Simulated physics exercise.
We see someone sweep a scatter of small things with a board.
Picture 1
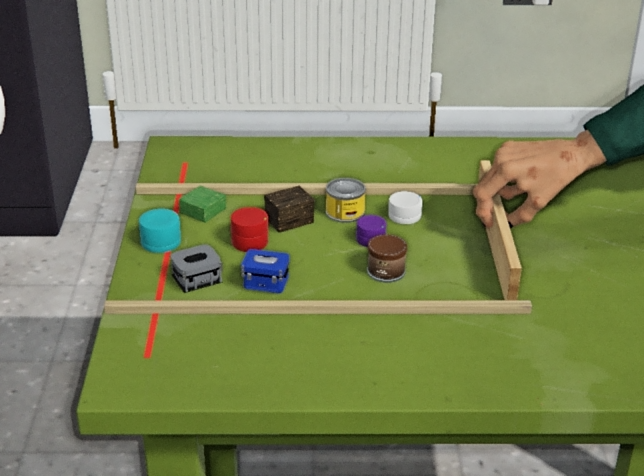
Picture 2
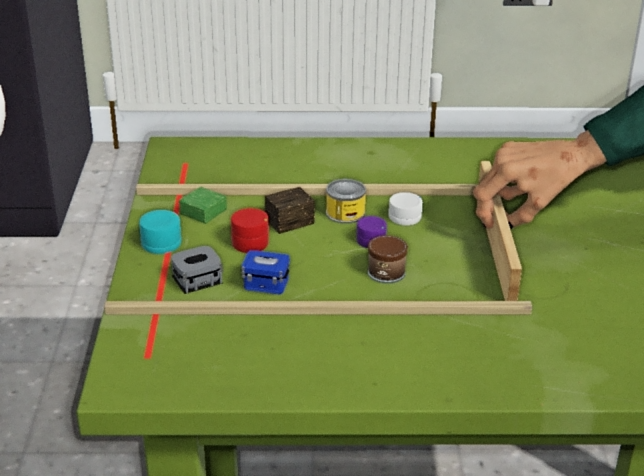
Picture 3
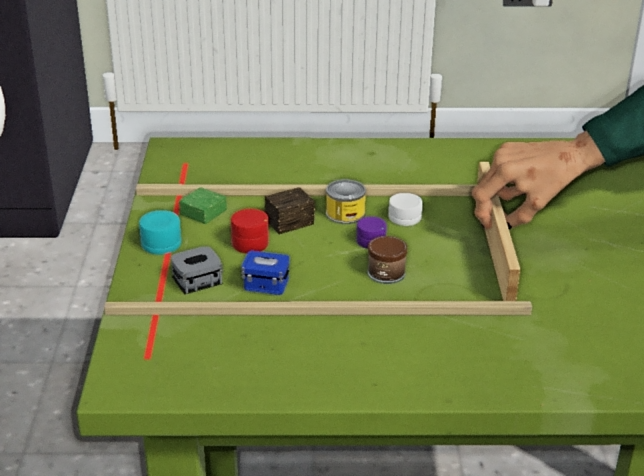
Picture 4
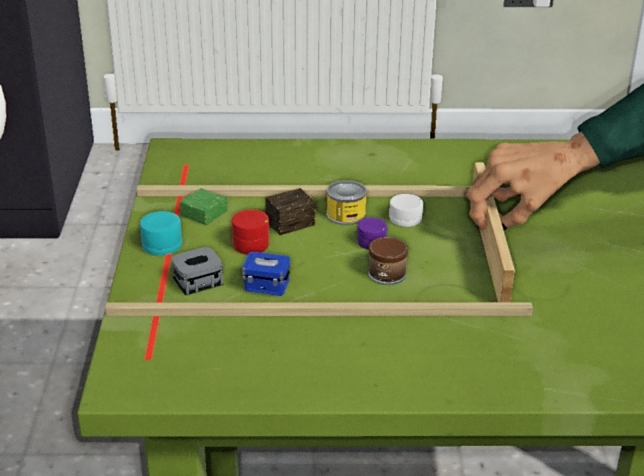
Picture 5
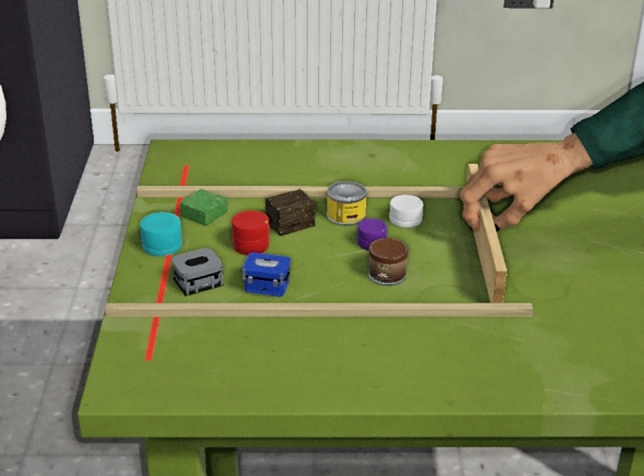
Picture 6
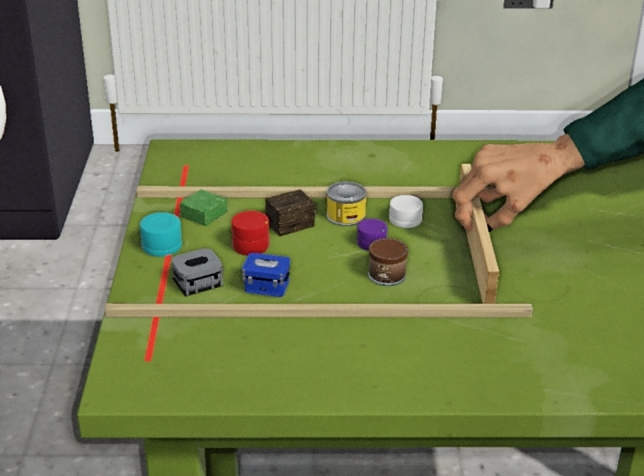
A hand slides a wooden board slightly left between two strips on a green table, the scattered small objects staying still.
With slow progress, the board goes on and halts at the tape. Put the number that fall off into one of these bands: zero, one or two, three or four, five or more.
From what happens, the ones that come off the end make three or four in total.
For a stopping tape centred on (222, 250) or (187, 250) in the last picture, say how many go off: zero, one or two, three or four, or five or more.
Taking the two places in turn, it's zero; 1 or 2.
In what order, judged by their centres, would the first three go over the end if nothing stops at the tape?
They are the turquoise lid, then the grey case, then the green block.
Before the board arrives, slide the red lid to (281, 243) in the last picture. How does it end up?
From that start the object is safe.
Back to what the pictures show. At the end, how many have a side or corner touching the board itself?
Number in contact with it: 5.
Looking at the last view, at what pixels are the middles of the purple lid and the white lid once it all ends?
Purple lid: About (156, 235); white lid: About (158, 218).
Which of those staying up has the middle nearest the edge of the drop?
It's the black block.
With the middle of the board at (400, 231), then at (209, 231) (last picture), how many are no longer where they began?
Moved so far: 3, later 10.
A little later, none off yet; turquoise lid at rest near (161, 234); green block at rest near (204, 208); grey case at rest near (197, 272).
Next, none off yet; turquoise lid at rest near (161, 234); green block moving near (200, 207); grey case at rest near (196, 272).
When it is over, the number that fall off is three or four; down, grey case, green block and turquoise lid.
